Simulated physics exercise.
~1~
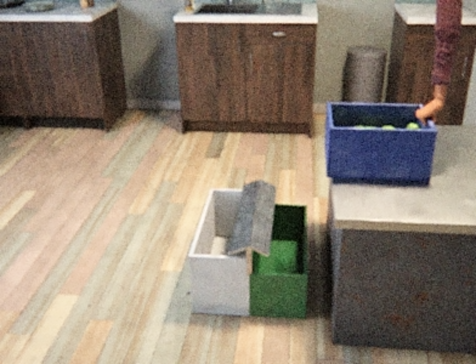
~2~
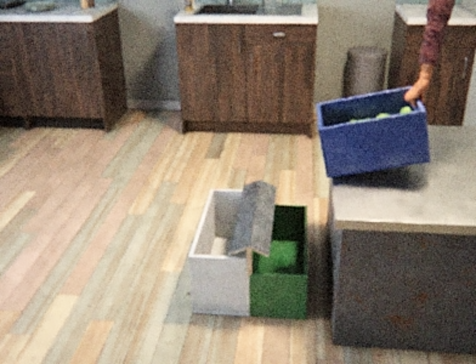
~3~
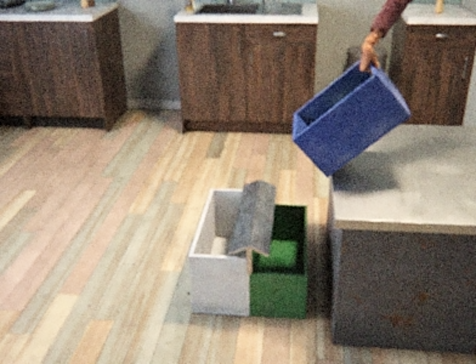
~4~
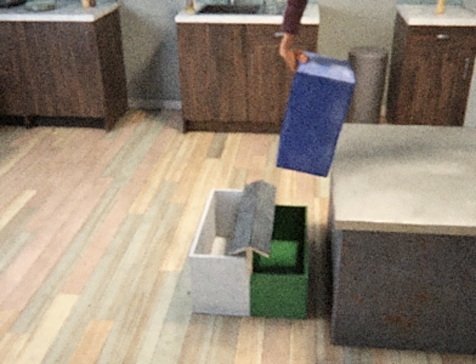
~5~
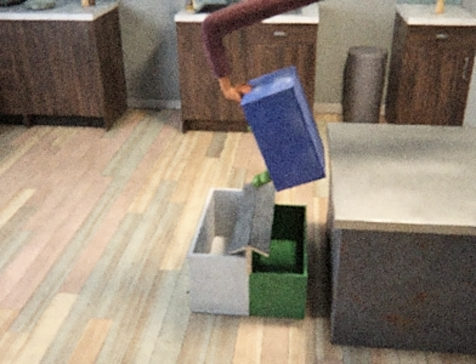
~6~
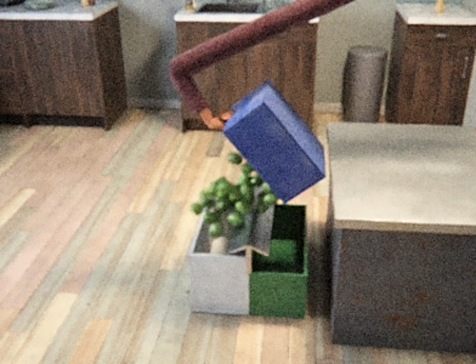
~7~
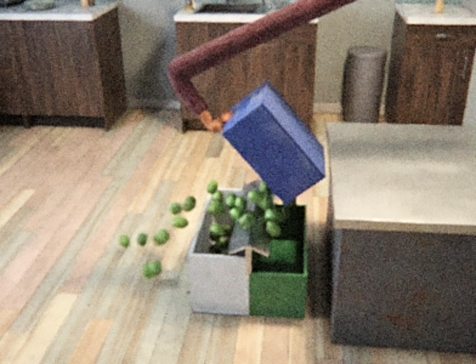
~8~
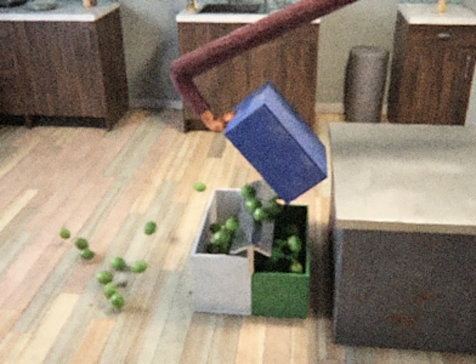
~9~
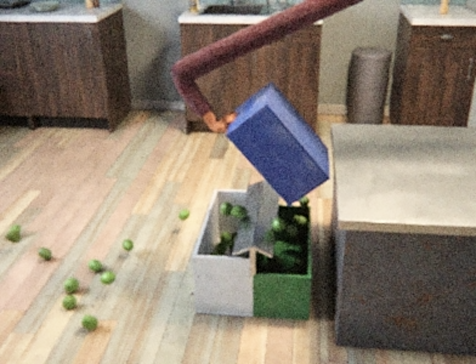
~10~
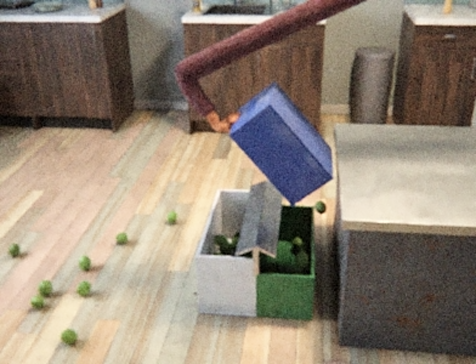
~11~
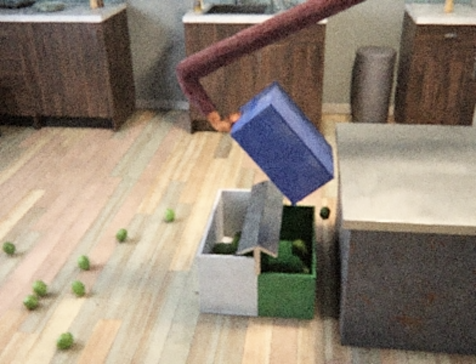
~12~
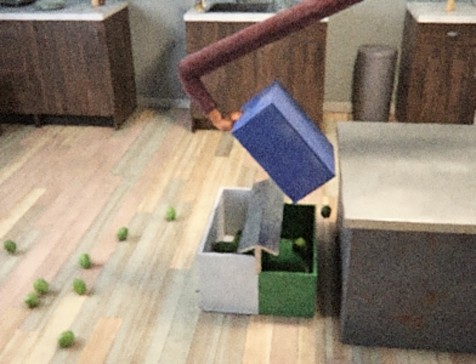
In a kitchen-like room, a reddish arm tipped a blue tote off a bench, spilling small green balls over the ridge between a white box and a green tub; most landed inside them, but several rolled left across the wooden floor and stopped.
